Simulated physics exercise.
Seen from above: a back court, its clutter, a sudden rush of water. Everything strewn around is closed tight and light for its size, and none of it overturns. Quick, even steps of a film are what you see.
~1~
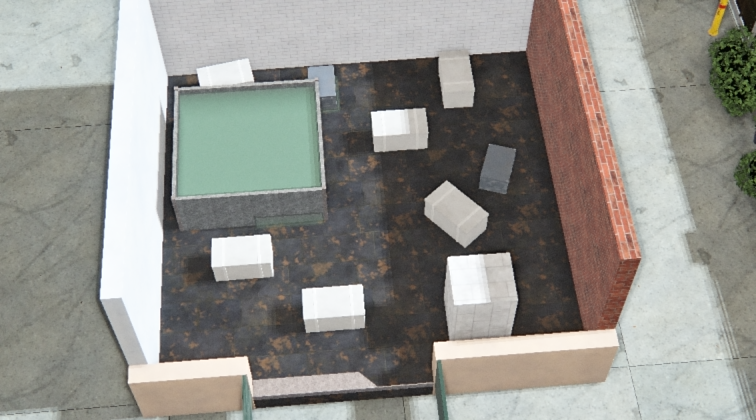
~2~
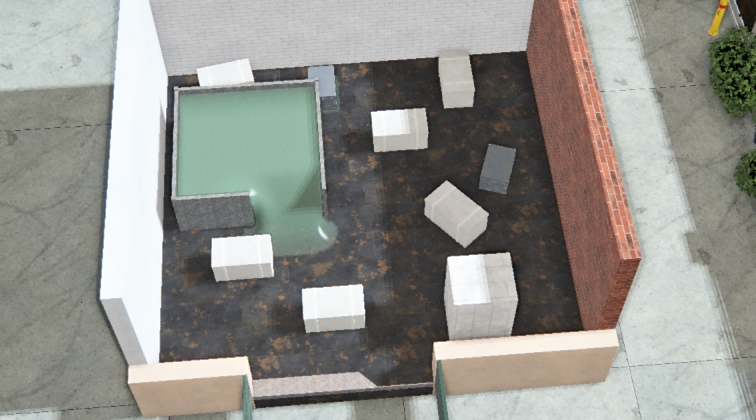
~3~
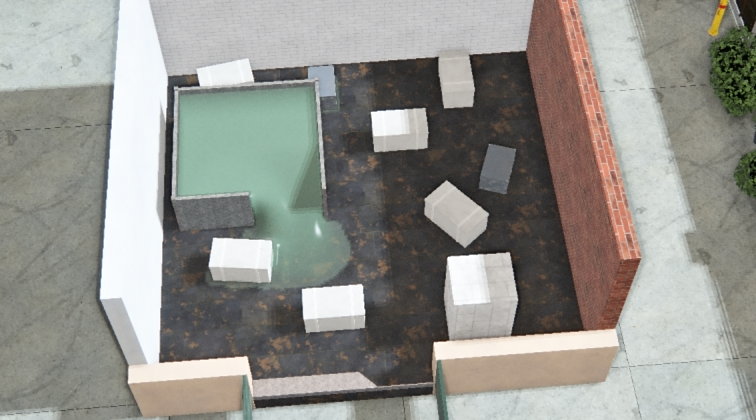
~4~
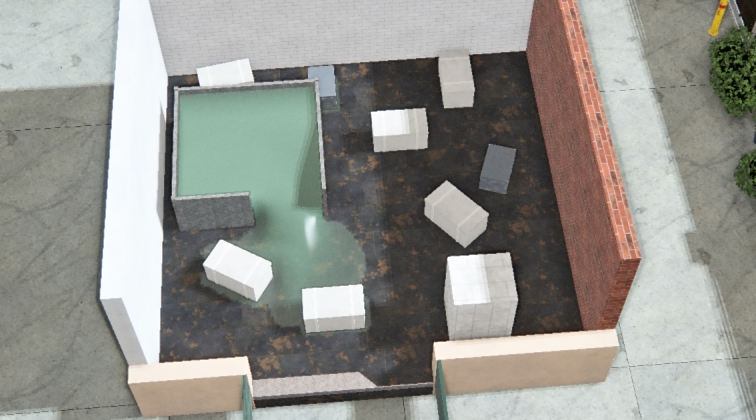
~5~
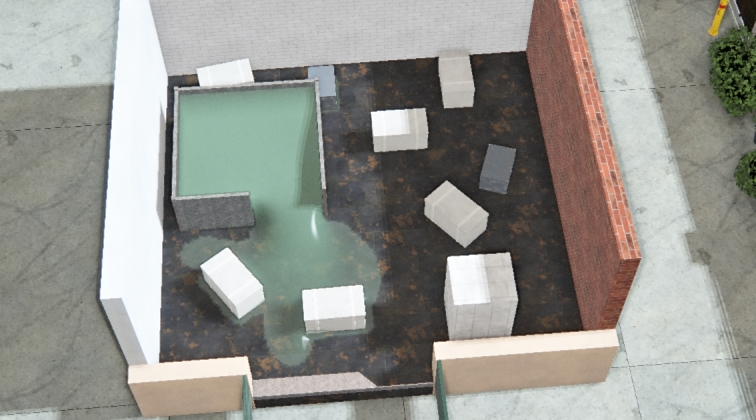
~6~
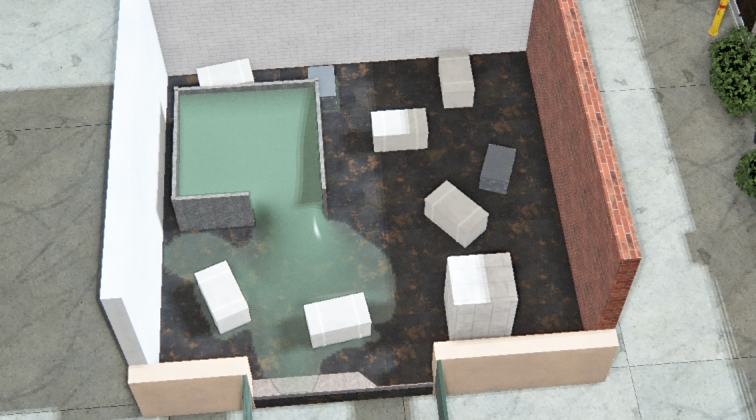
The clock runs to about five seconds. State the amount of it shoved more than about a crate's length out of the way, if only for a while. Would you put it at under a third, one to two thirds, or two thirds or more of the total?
Share: Fewer than a third.
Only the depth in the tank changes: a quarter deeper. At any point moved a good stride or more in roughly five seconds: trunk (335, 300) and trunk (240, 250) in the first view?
The first comes out carried that far, the second carried that far.
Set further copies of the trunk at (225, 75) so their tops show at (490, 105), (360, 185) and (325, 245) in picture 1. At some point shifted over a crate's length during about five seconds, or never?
Listed in sequence, the answers are remains nearby, remains nearby and displaced a stride.
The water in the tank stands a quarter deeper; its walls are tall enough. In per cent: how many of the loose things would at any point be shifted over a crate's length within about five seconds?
Roughly 20 per cent of them.
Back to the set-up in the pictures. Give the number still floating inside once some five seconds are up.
Result - 1.
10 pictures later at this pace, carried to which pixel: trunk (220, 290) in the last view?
Approximately at pixel (177, 313).
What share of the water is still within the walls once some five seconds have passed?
It comes to about 58 parts in a hundred.
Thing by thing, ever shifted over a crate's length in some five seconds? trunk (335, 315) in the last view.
That one goes the full distance.
A moment on, 2 of 8 are well off their spots; 0 afloat.
Next, 2 of 8 are well off their spots; 0 afloat.
Later, 2 of 8 are well off their spots; 0 afloat.
In the end, 2 of 8 are well off their spots, and 2 have been at some point; 1 afloat.
